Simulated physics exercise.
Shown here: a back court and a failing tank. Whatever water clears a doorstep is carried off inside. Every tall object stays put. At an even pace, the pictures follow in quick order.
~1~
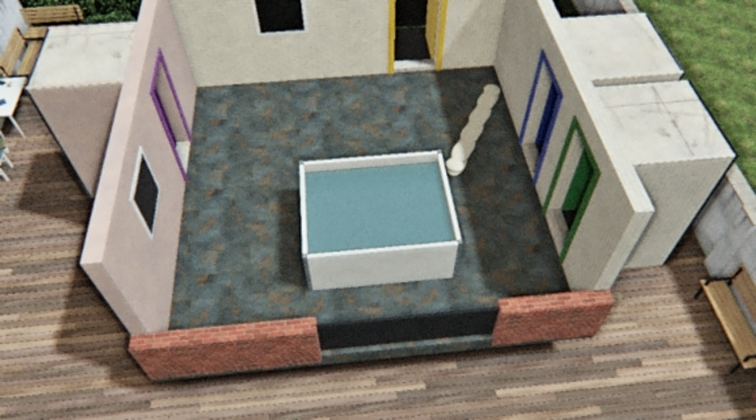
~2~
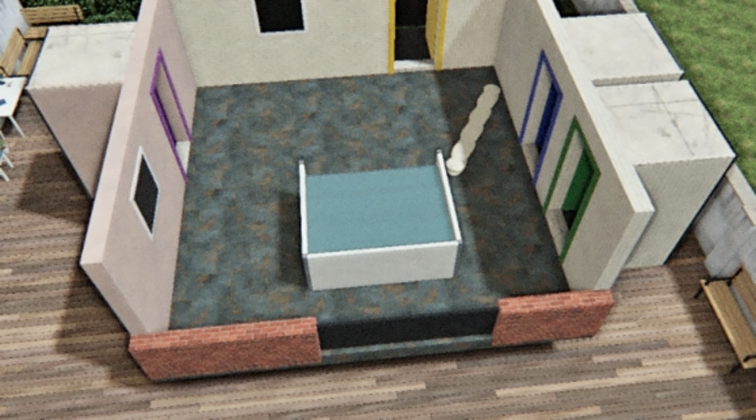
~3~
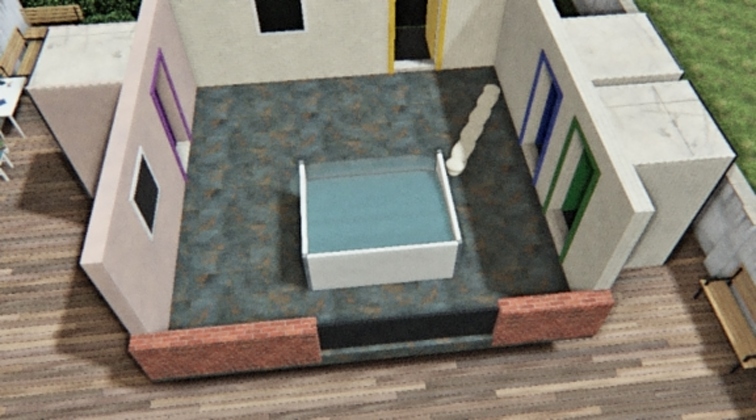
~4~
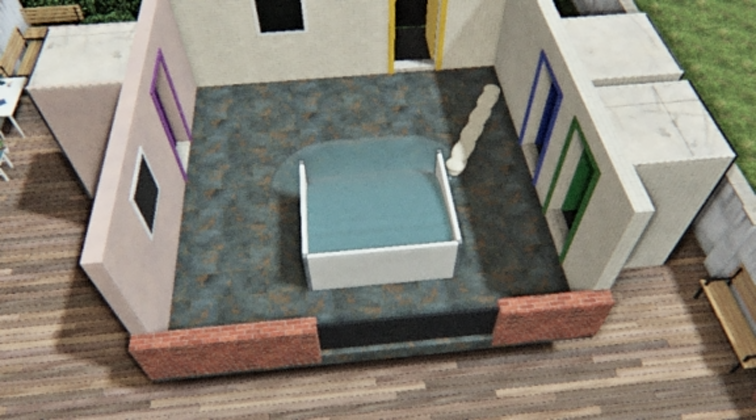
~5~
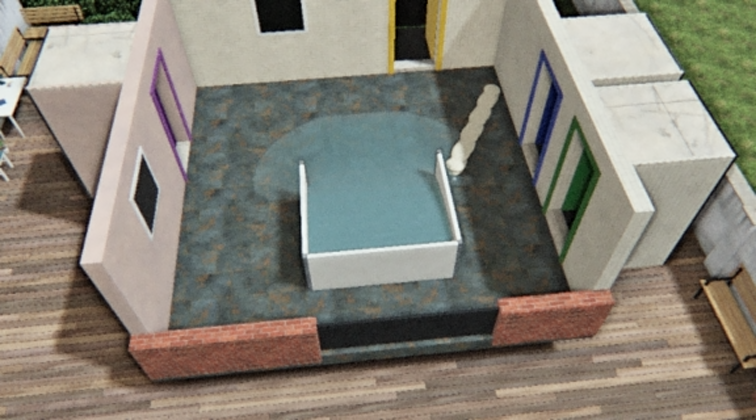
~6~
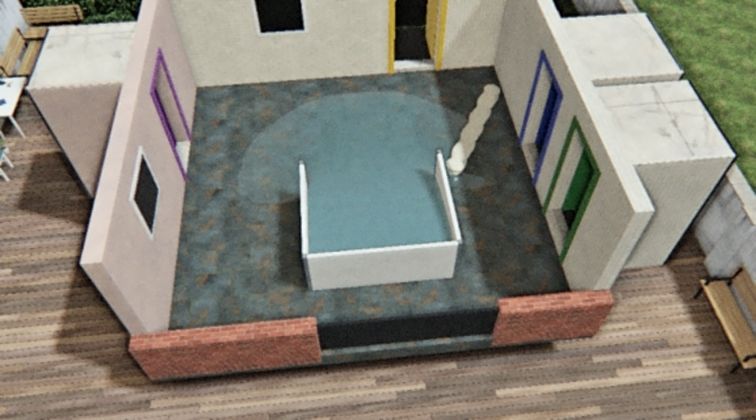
We see a courtyard with a white-walled water tank, full and still, until the wall on its far side disappears and water pours out, spreading evenly across the dark floor behind it in a widening rounded sheet.
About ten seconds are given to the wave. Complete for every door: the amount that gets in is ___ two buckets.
Green door: At most; yellow door: More than; purple door: More than; blue door: At most.
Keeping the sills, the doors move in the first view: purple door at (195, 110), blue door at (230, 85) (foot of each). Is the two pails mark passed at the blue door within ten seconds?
As far as I can tell, the blue door comes in higher.
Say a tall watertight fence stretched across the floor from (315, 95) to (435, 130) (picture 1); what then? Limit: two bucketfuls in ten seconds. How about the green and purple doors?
So the green door doesn't get there, and the purple door gets past it as well.
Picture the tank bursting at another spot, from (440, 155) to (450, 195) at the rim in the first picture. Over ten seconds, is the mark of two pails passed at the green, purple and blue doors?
Green door: Crosses the line; purple door: Falls short; blue door: Crosses the line.
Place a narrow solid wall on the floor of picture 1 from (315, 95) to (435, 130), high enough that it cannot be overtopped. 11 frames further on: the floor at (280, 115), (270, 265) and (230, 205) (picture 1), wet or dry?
As listed: Flooded, dry, dry.
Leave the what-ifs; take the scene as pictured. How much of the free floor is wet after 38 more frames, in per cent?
About 90 in a hundred.
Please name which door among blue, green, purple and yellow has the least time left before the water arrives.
That would be the door marked yellow, ahead of the rest.
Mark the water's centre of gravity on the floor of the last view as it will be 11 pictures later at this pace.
I'd put it at around (355, 137).
A moment on, water covers 45 % of the floor; the green door not reached, the yellow door over two buckets in, the purple door not reached, the blue door not reached.
Next, water covers 50 % of the floor; the green door not reached, the yellow door far over two buckets in, the purple door wet at the sill, nothing in, the blue door not reached.
Then, water covers 65 % of the floor; the green door wet at the sill, nothing in, the yellow door far over two buckets in, the purple door under two buckets in, the blue door wet at the sill, nothing in.
Later, water covers 90 % of the floor; the green door wet at the sill, nothing in, the yellow door far over two buckets in, the purple door over two buckets in, the blue door wet at the sill, nothing in.
In the end, water covers 90 % of the floor; the green door wet at the sill, nothing in, the yellow door far over two buckets in, the purple door far over two buckets in, the blue door wet at the sill, nothing in.
